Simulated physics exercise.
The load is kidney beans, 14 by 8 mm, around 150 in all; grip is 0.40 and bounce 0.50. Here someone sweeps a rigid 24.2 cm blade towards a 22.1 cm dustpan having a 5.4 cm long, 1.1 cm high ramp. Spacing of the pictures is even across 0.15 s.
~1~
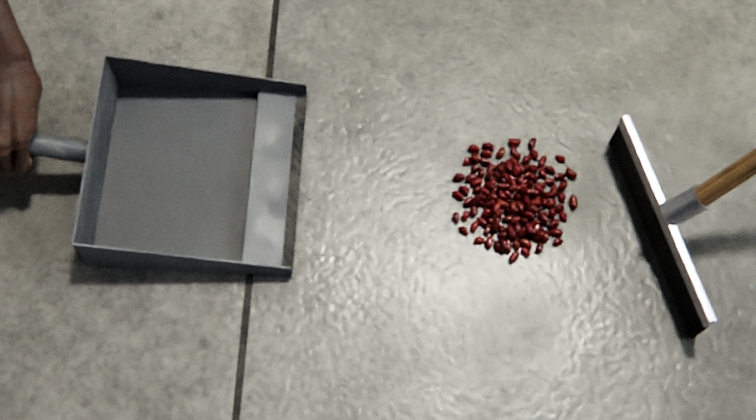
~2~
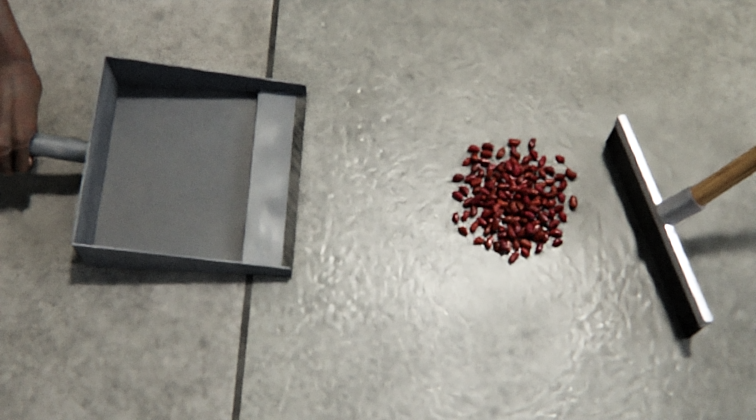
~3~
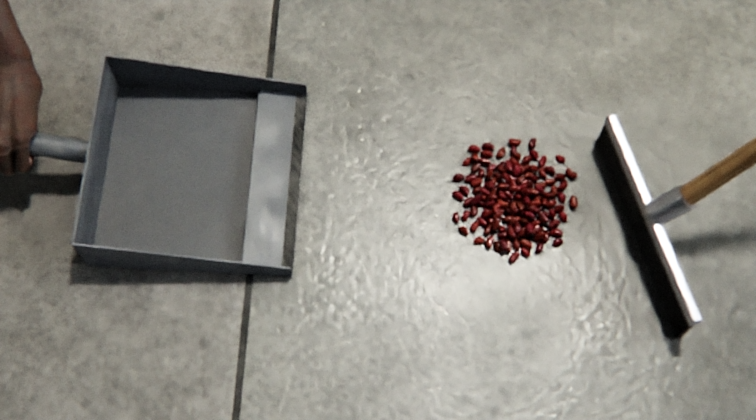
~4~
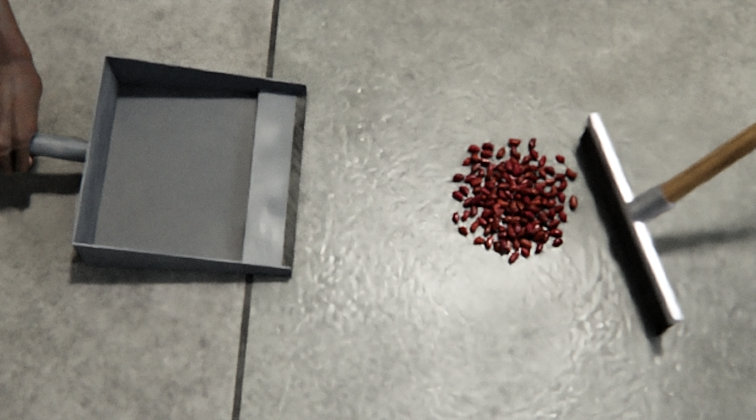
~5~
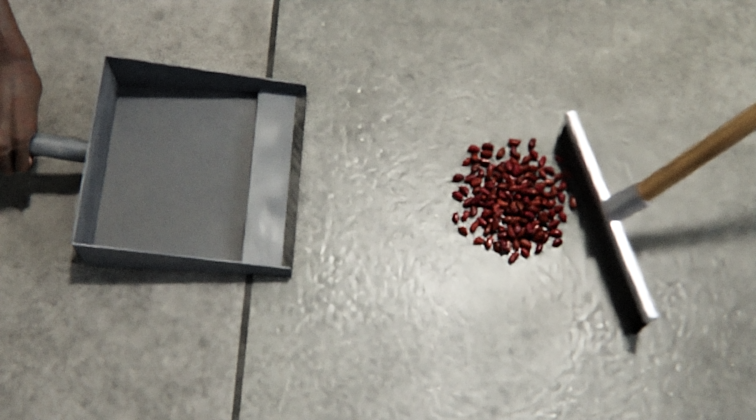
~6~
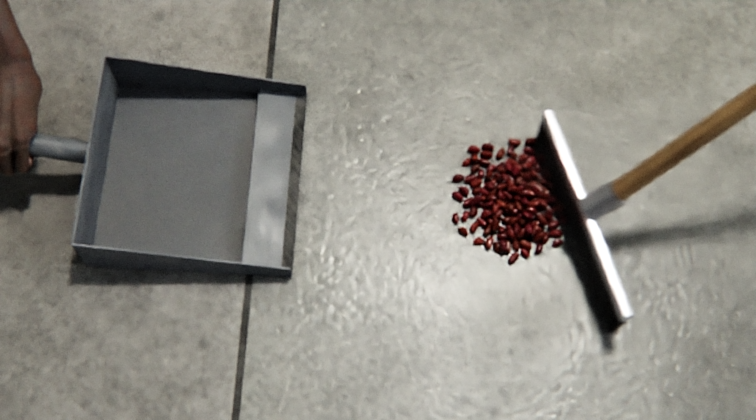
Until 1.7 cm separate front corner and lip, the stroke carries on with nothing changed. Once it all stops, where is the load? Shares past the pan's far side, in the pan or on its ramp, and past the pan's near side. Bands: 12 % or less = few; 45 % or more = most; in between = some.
Shares - far side: Few; pan: Some; near side: Some.
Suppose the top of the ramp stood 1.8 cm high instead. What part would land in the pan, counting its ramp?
Near 20 per cent, then.
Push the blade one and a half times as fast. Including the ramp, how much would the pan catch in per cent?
In that case close to 35 per cent.
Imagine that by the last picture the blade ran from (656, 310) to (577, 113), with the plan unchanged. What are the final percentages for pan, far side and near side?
Per cent by place - pan 5, far side 0, near side 15.
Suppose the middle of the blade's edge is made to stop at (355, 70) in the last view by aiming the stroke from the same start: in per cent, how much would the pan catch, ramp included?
Roughly 0 %.
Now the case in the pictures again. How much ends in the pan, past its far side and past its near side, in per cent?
The far side gets 5, the pan 20 and the near side 20.
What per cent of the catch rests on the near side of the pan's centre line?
Close to 60 %.
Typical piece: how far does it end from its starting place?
24 cm or thereabouts.
Then, 0.16 s after the last picture, middle of the blade 17 cm from the lip; 0 % over the lip, far side 0 %, near side 5 %.
Then, 0.26 s after the last picture, middle of the blade 9 cm from the lip; 0 % over the lip, far side 0 %, near side 15 %.
Then, 0.50 s after the last picture, middle of the blade 6 cm from the lip; 20 % over the lip, far side 5 %, near side 20 %.
In the end, far side 5 %, pan 20 %, near side 20 %, in front of the lip or behind the blade 55 %.
